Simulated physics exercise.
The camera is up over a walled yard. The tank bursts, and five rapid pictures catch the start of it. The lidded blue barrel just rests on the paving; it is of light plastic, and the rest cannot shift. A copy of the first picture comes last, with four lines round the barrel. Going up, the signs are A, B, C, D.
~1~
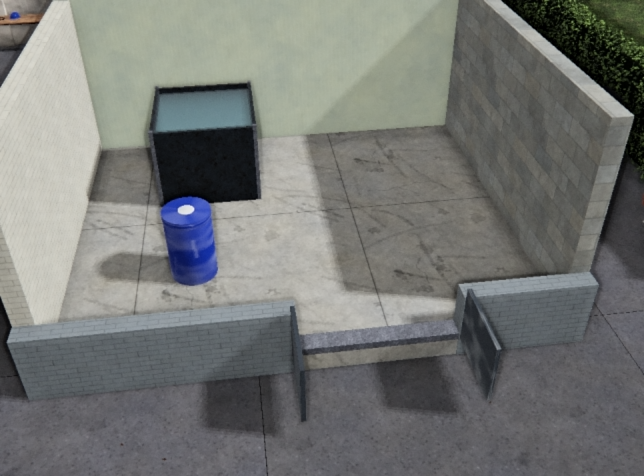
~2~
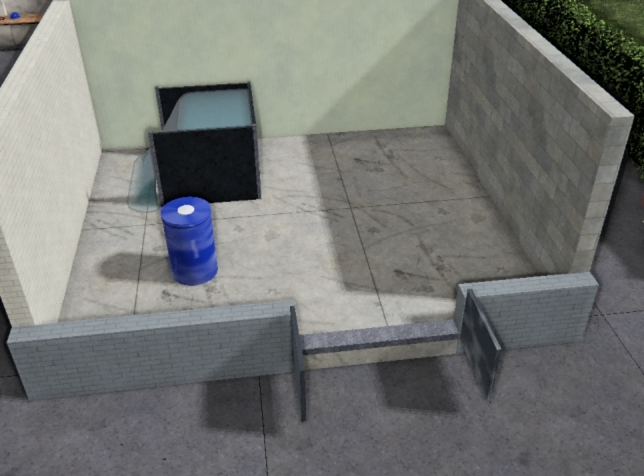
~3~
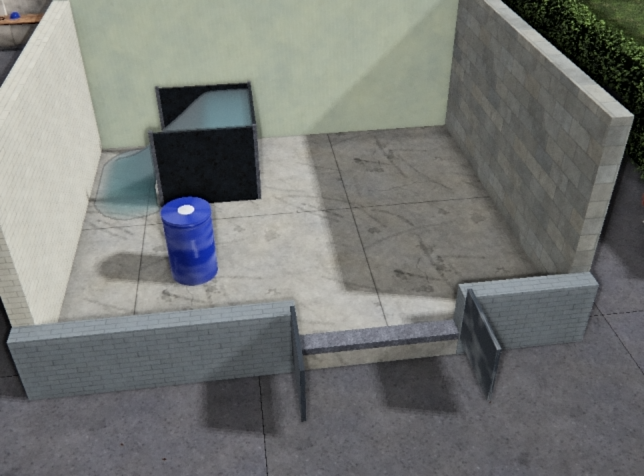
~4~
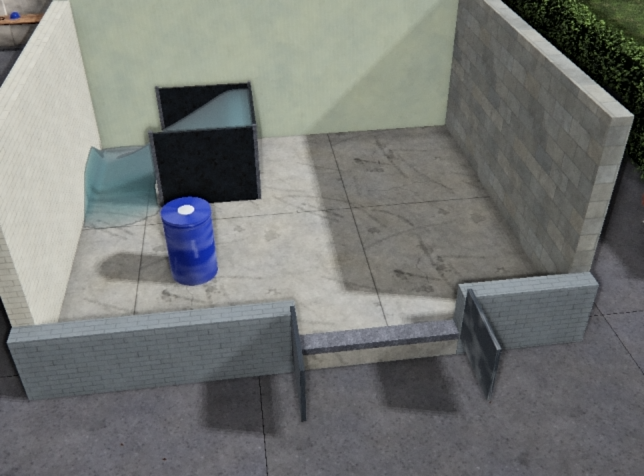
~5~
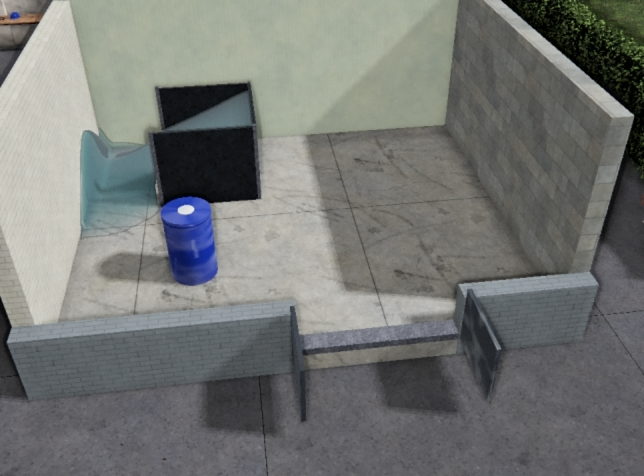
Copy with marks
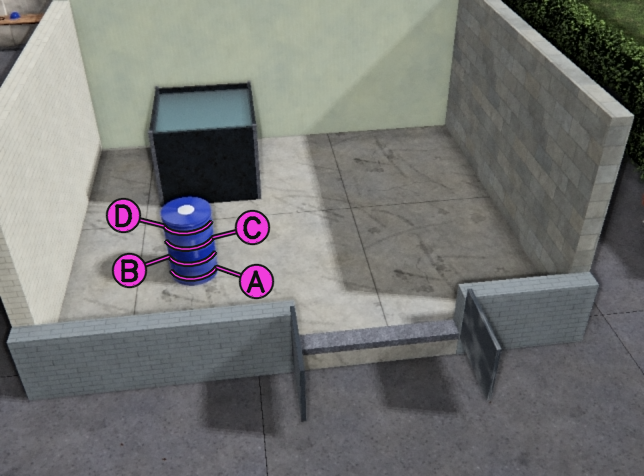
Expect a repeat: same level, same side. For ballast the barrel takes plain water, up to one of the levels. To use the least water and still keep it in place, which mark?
Take B.
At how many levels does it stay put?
Three of them.
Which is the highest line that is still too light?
The answer is A.
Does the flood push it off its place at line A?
Yes, it does.
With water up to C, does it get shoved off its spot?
No, not at all.
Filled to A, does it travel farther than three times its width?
No.
On the marked copy, A at (193, 278); B at (191, 264); C at (189, 249); D at (187, 233); from the bottom up A, B, C, D.
With A, it is pushed about twice its own width away.
With B, it does not move.
With C, it does not move.
With D, it does not move.
